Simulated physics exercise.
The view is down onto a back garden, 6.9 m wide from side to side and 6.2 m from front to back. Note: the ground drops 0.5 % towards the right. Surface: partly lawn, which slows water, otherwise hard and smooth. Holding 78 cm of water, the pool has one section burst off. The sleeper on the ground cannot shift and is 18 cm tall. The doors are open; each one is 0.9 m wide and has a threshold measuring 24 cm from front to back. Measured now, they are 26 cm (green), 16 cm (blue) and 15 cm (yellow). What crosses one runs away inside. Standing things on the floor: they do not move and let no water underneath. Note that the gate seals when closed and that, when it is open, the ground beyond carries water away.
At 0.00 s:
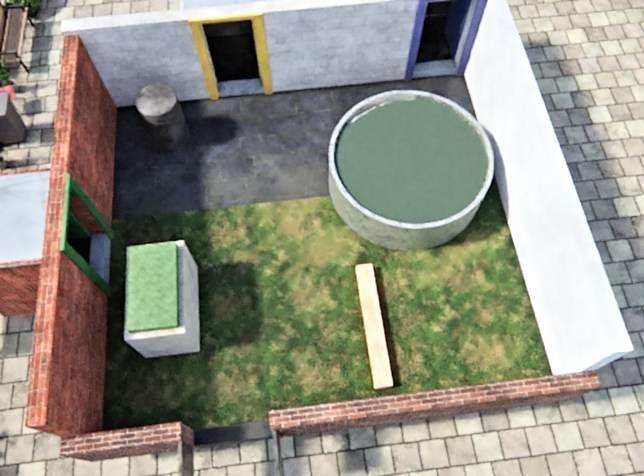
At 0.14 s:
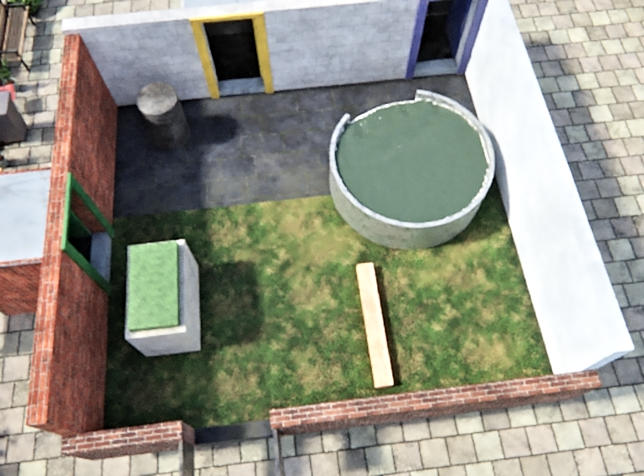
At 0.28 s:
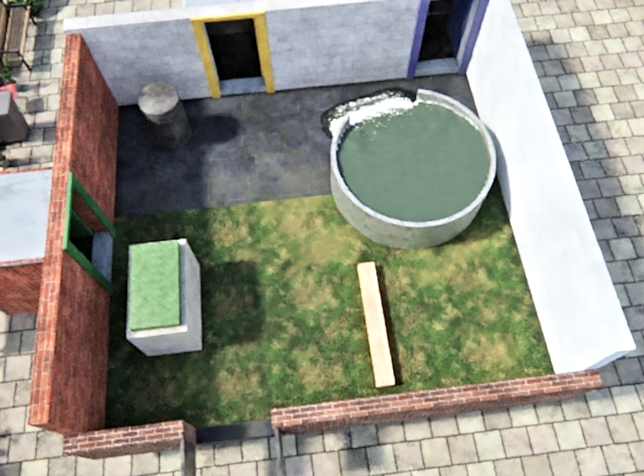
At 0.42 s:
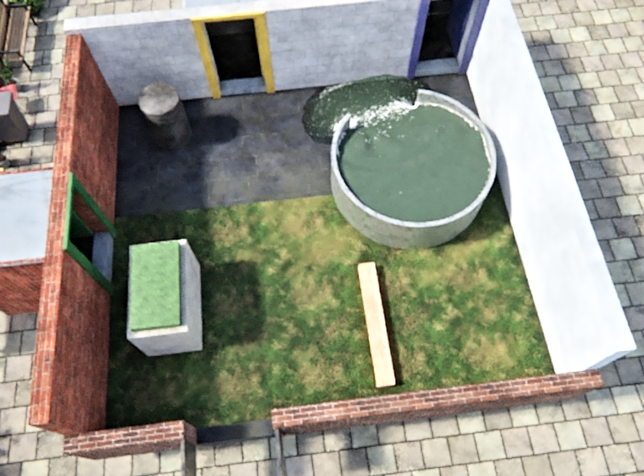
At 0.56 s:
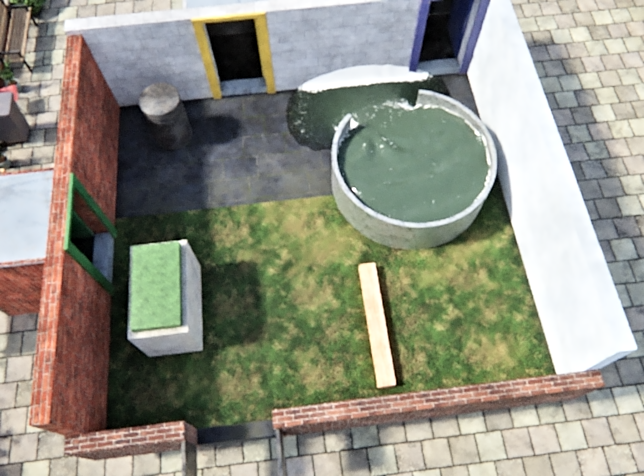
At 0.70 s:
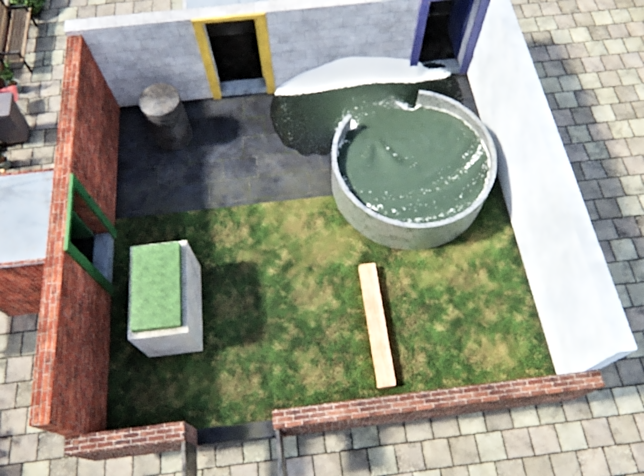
To begin with, a round pool of still green water stands in a walled garden, part grass and part grey floor. A section opens in its far side and water pours out, foaming white, then spreads over the grey floor as a widening dark sheet, reaching the blue door.
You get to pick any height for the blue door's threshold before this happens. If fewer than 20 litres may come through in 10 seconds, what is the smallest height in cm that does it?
A height of about 28 cm does it.
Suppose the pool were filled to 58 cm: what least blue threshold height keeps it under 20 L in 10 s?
20 cm.
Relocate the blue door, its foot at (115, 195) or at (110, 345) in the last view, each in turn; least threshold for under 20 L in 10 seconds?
Roughly 13.0 cm for the first and 10.5 cm for the second.
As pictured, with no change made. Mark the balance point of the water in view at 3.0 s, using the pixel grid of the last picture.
Around (354, 154).
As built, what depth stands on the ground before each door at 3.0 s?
Depth at green 12 cm, at blue 25 cm, at yellow 14 cm.
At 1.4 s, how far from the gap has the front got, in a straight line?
Distance from gap: Approx. 4.4 m.
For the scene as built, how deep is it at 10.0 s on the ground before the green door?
Lab note: Depth approx. 12.0 cm.
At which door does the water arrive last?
Door: Green.
After 1.4 s water covers 15 % of the floor, deepest (60 cm) near (368, 85); 20 cm at the blue door, 3 litres in over its 16 cm threshold.
After 3.0 s water covers 45 % of the floor, deepest (40 cm) near (485, 142); 25 cm at the blue door, 52 litres in over its 16 cm threshold.
After 10.0 s water covers 95 % of the floor, deepest (15 cm) near (464, 136); 14 cm at the blue door, 141 litres in over its 16 cm threshold.
At the blue door as built, the water arrived by 0.7 s and peaked near 27 cm at 2.6 s.
With a threshold of 24 cm, 42 litres would have come in within the 10 s; with 32 cm, 10 litres. So under 20 litres takes about 28 cm.
